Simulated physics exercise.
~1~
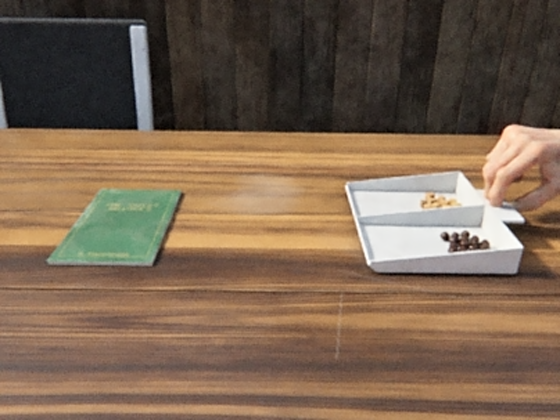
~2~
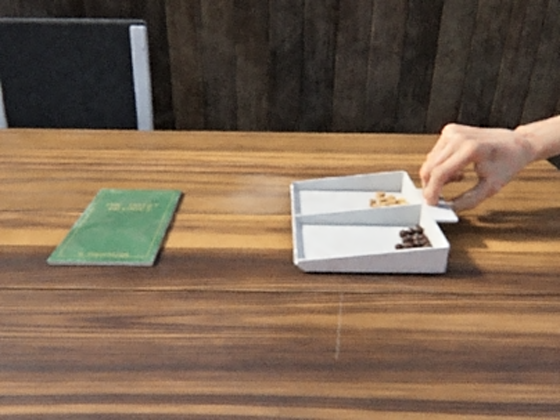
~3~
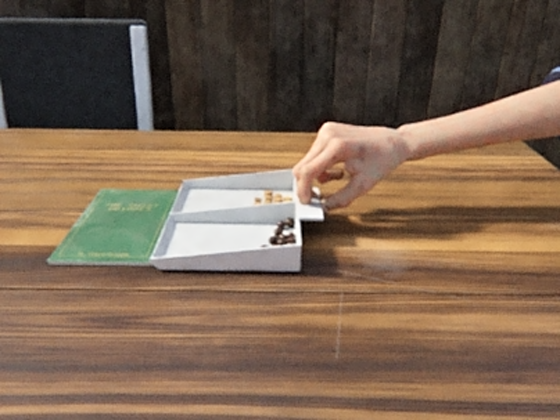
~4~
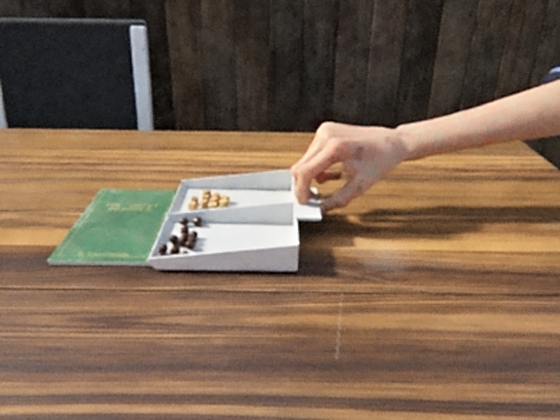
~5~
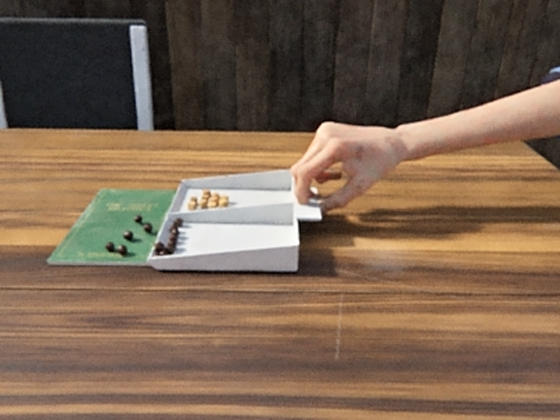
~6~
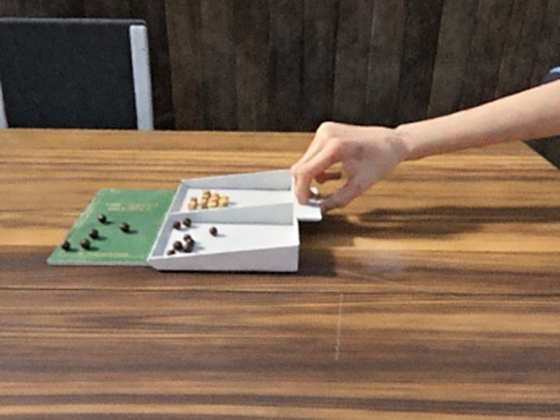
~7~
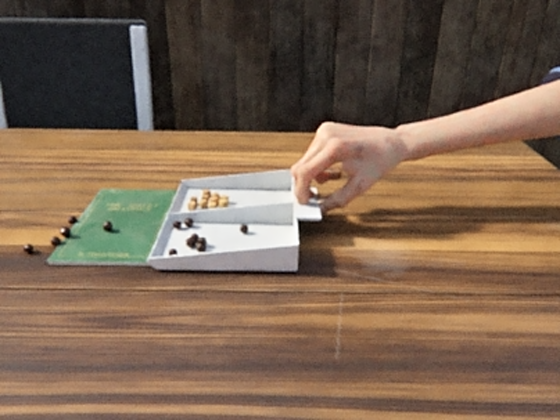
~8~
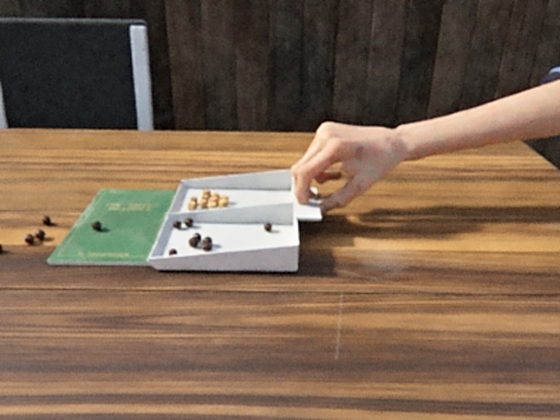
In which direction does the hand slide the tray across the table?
The hand slides the tray to the left, towards the green book.
